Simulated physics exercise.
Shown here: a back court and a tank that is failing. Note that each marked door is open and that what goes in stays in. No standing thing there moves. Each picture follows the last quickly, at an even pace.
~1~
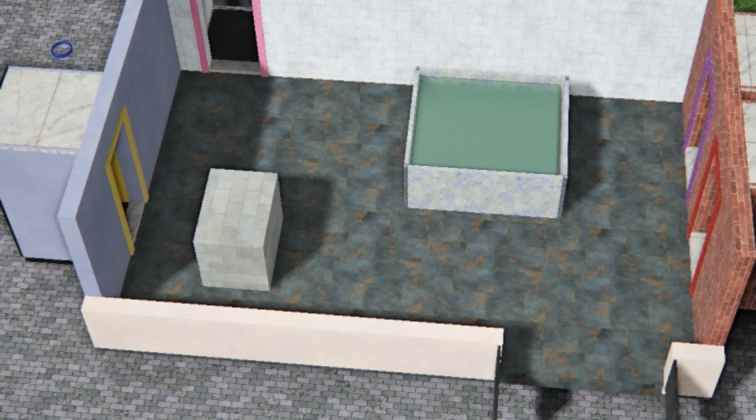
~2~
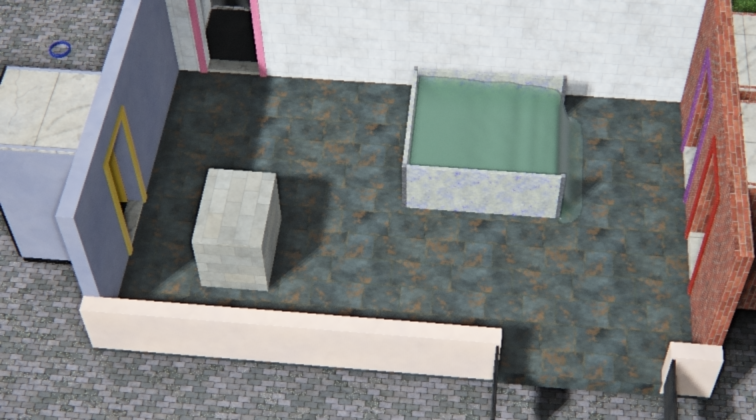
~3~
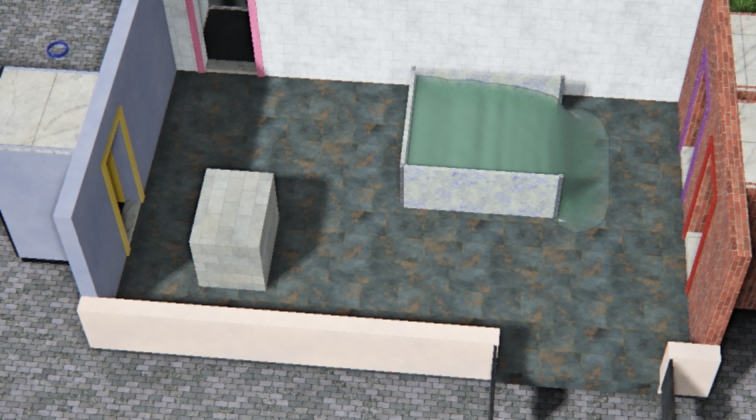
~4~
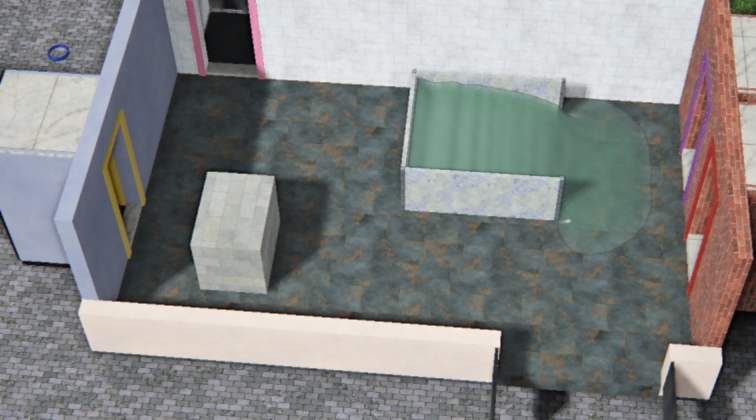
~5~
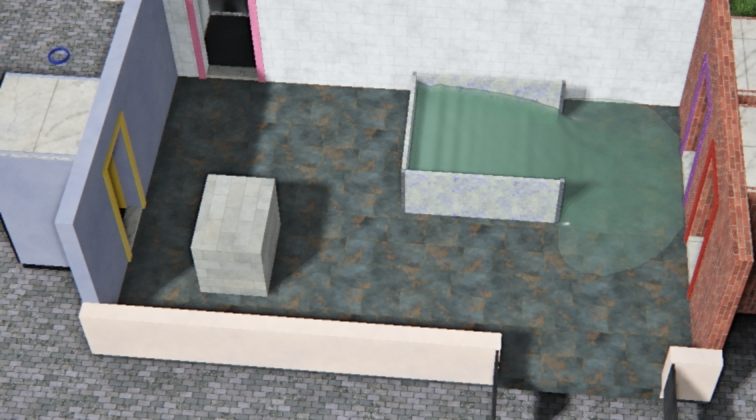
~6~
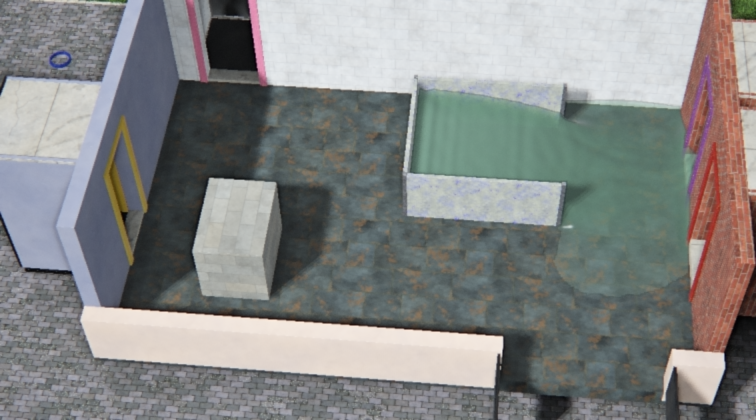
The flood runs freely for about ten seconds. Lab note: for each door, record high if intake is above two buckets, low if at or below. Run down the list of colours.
Pink door: Low; purple door: High; yellow door: Low; red door: High.
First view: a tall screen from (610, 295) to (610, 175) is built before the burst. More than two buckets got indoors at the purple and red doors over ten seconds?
Purple overshoots, red falls short.
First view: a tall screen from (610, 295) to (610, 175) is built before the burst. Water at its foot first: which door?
My answer is the purple door.
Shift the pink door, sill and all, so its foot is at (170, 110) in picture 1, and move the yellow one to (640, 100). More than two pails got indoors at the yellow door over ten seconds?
Note - yellow door ends up higher.
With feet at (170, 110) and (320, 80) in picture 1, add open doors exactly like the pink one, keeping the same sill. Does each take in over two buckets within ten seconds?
In order: Exceeds it, falls short.
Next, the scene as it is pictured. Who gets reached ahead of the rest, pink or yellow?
It's the pink door.
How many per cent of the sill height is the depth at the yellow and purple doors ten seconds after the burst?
Some 50 percent and then some 60 percent.
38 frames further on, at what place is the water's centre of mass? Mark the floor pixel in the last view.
I would point to (515, 198).
A moment on, water covers 20 % of the floor; the pink door not reached, the purple door far over two buckets in, the yellow door not reached, the red door under two buckets in.
Next, water covers 25 % of the floor; the pink door not reached, the purple door far over two buckets in, the yellow door not reached, the red door over two buckets in.
Then, water covers 35 % of the floor; the pink door not reached, the purple door far over two buckets in, the yellow door not reached, the red door over two buckets in.
Later, water covers 55 % of the floor; the pink door wet at the sill, nothing in, the purple door far over two buckets in, the yellow door not reached, the red door over two buckets in.
In the end, water covers 80 % of the floor; the pink door wet at the sill, nothing in, the purple door far over two buckets in, the yellow door wet at the sill, nothing in, the red door over two buckets in.
